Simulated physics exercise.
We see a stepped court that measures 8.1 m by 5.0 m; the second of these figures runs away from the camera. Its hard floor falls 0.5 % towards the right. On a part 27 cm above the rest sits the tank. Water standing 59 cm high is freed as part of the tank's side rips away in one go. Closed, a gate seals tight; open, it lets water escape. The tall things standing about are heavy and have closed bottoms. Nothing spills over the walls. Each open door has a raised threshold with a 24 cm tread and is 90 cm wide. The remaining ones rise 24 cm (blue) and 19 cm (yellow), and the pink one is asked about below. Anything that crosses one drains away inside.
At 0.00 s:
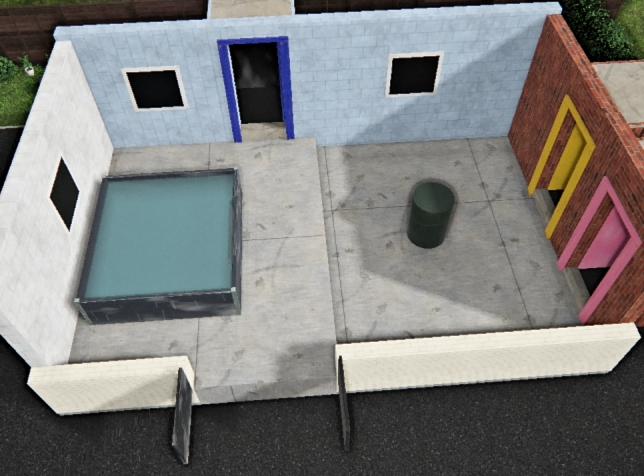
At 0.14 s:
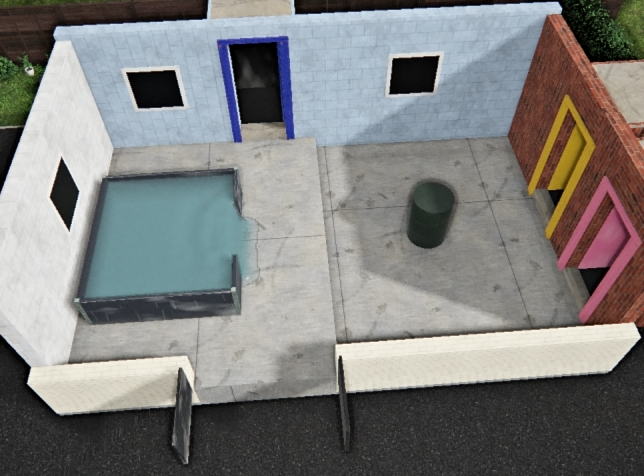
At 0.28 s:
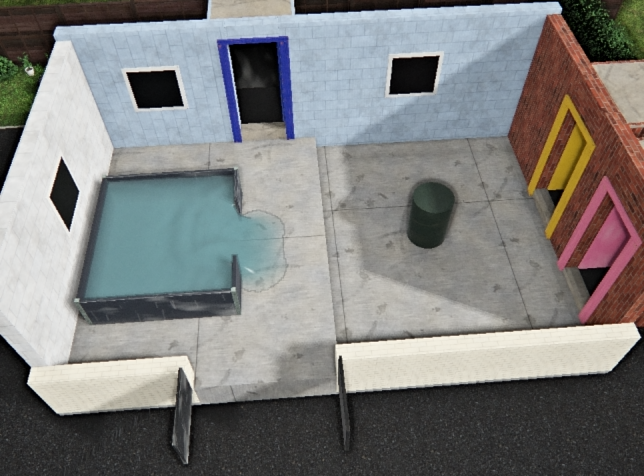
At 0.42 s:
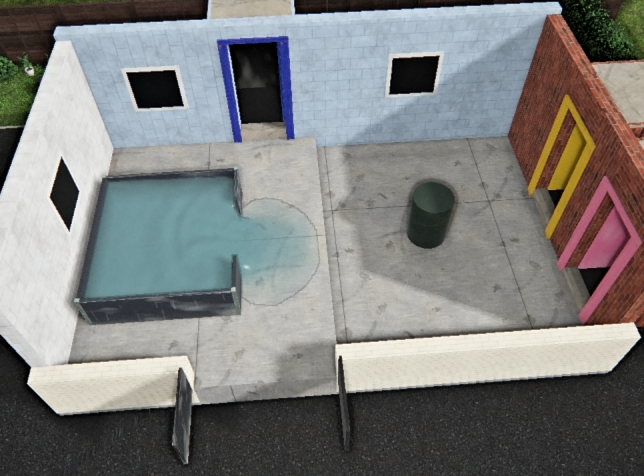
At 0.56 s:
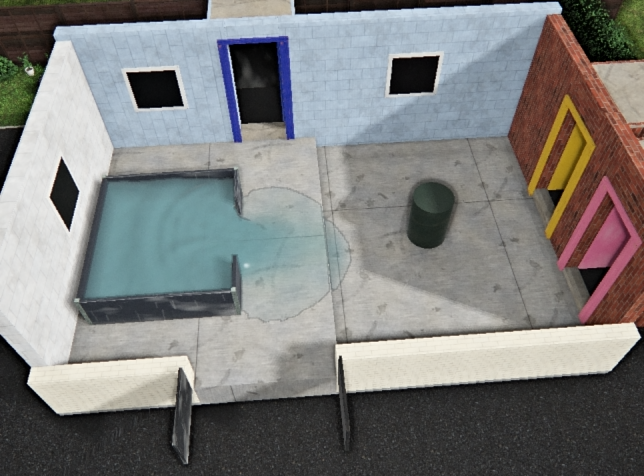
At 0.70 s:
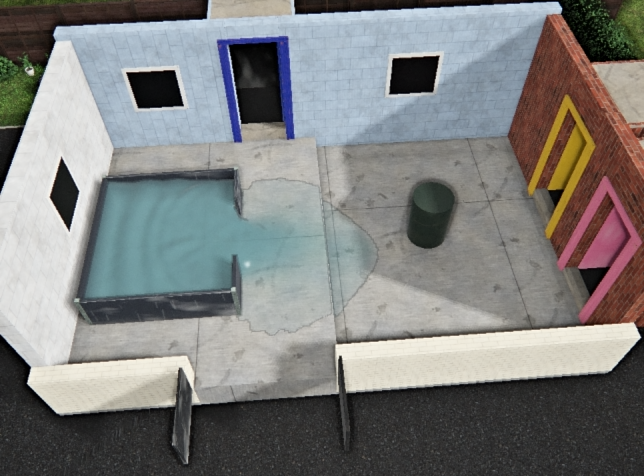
Water poured out through a gap that opened in the right side of a dark-walled tank, then spread rightward in a widening, rounded sheet across the gray floor and over a low step.
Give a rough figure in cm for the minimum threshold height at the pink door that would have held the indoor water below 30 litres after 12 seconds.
19 cm.
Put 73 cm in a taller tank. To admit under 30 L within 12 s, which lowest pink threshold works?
In that case, roughly 25 cm.
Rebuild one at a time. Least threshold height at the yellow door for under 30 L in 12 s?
Door yellow, min height approx. 15 cm.
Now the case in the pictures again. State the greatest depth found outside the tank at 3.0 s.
Around 35 centimetres.
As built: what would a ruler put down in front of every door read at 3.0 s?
Door by door in cm - blue 0, yellow 6, pink 22.
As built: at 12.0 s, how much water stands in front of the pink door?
Some 15.5 cm.
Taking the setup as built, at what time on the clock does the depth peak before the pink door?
Peak: Close to 3.4 s.
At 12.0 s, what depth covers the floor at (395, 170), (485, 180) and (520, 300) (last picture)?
Close to 12, 12 and 13 cm deep.
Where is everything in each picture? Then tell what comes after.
The first frame shows still water, 59 cm deep, in the tank at (165, 232); the pink door at (593, 257) is dry.
In the second frame, water pours out at (237, 243) and has run 0.3 m, to (253, 278); about 5 cm deep outside, 59 cm at the back.
In the third frame, water pours out at (237, 244) and has run 0.7 m, to (281, 267); about 10 cm deep outside, 59 cm at the back.
In the fourth frame, the front is at (313, 265), 1.3 m from the gap at (237, 244); 2.1 m2 of floor is wet, 59 cm left at the back.
In the fifth frame, the front is at (346, 258), 1.9 m from the gap at (237, 244); 3.5 m2 of floor is wet, 59 cm left at the back.
In the sixth frame, water pours out at (237, 243) and has run 2.4 m, to (373, 256); about 5 cm deep outside, 56 cm at the back; 3.4 m in a straight line remain to the pink door at (593, 257).
After 1.4 s water covers 35 % of the floor, deepest (34 cm) near (249, 252); it has not reached the pink door.
After 3.0 s water covers 65 % of the floor, deepest (35 cm) near (577, 331); 22 cm at the pink door, 45 litres in over its 9 cm threshold.
After 12.0 s water covers 65 % of the floor, deepest (16 cm) near (551, 354); 16 cm at the pink door, 303 litres in over its 9 cm threshold.
At the pink door as built, the water arrived by 2.0 s and peaked near 25 cm at 3.4 s.
With a threshold of 15.5 cm, 76 litres would have come in within the 12 s; with 21 cm, 15 litres. So under 30 litres takes about 19 cm.
